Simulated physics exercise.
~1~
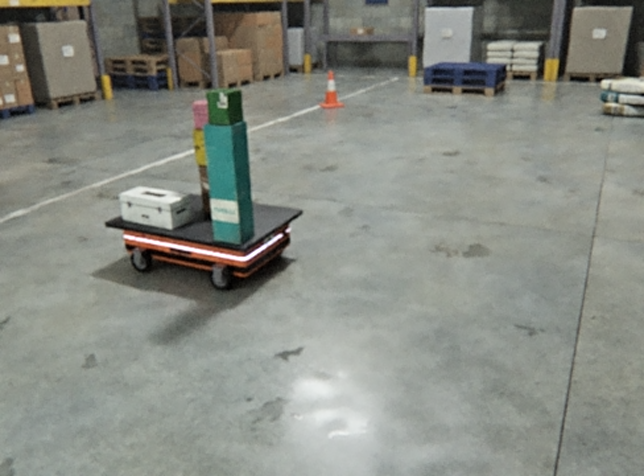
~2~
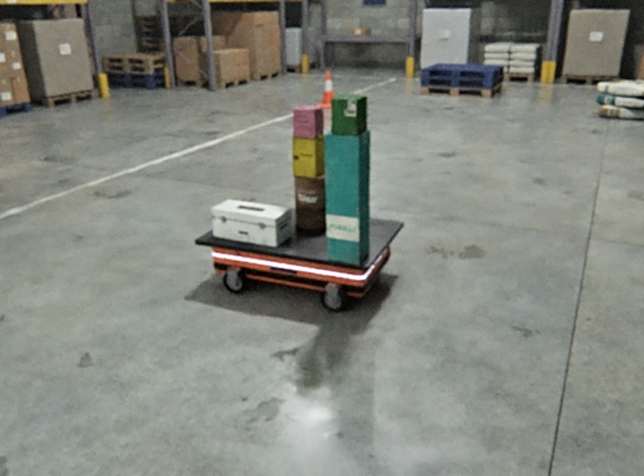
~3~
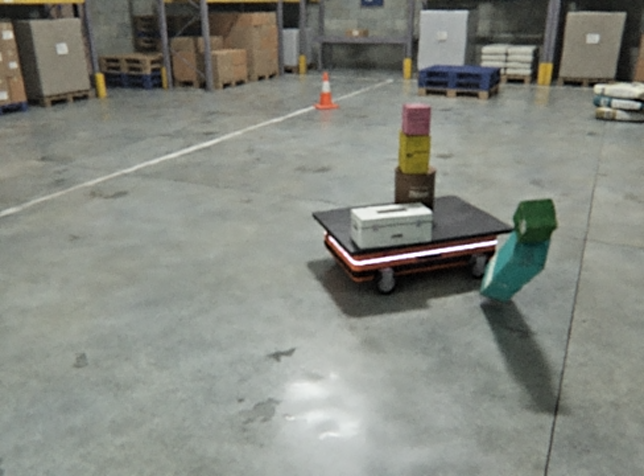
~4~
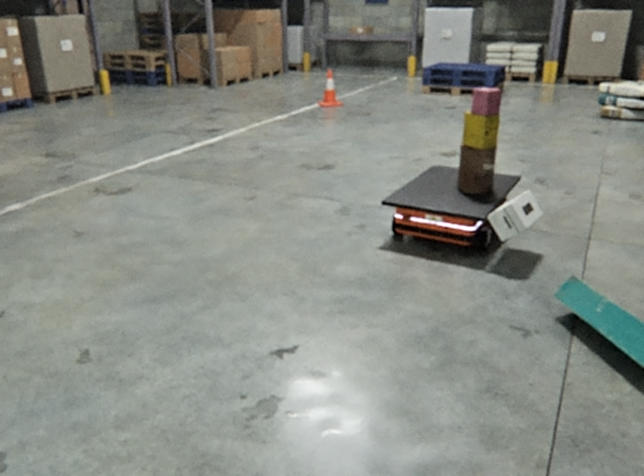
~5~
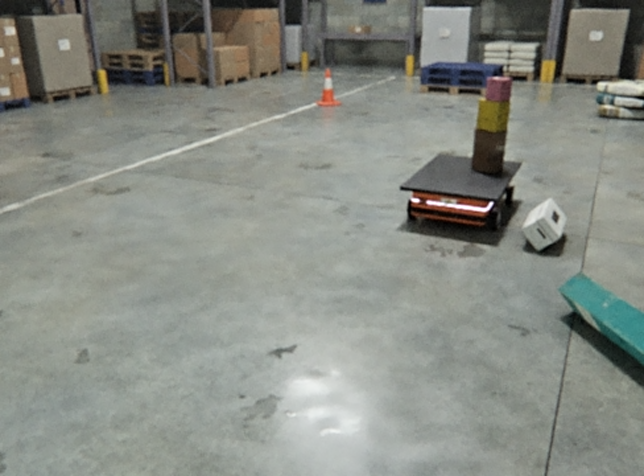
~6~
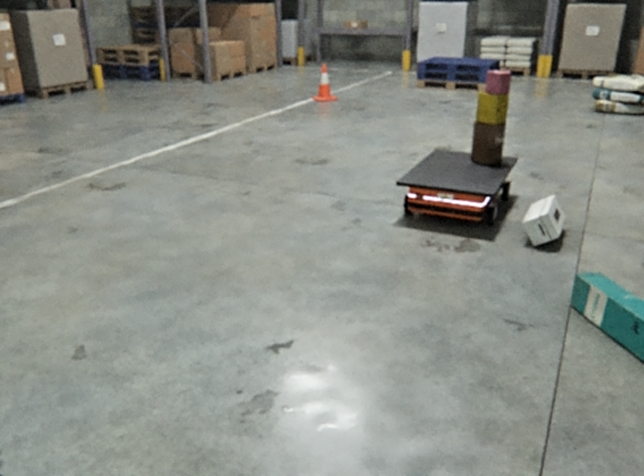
At first, a low wheeled cart rolls to the right across a warehouse floor, carrying a white toolbox, a tall turquoise box topped by a green parcel, and a stack of brown, yellow and pink pieces. As the cart begins turning away from the viewer, the turquoise box and green parcel tip off its right side. The cart keeps curving, and the toolbox slides over the right edge and tilts down to the floor. Finally the cart stands still farther back with the stack upright, while the toolbox and turquoise box lie to its right.
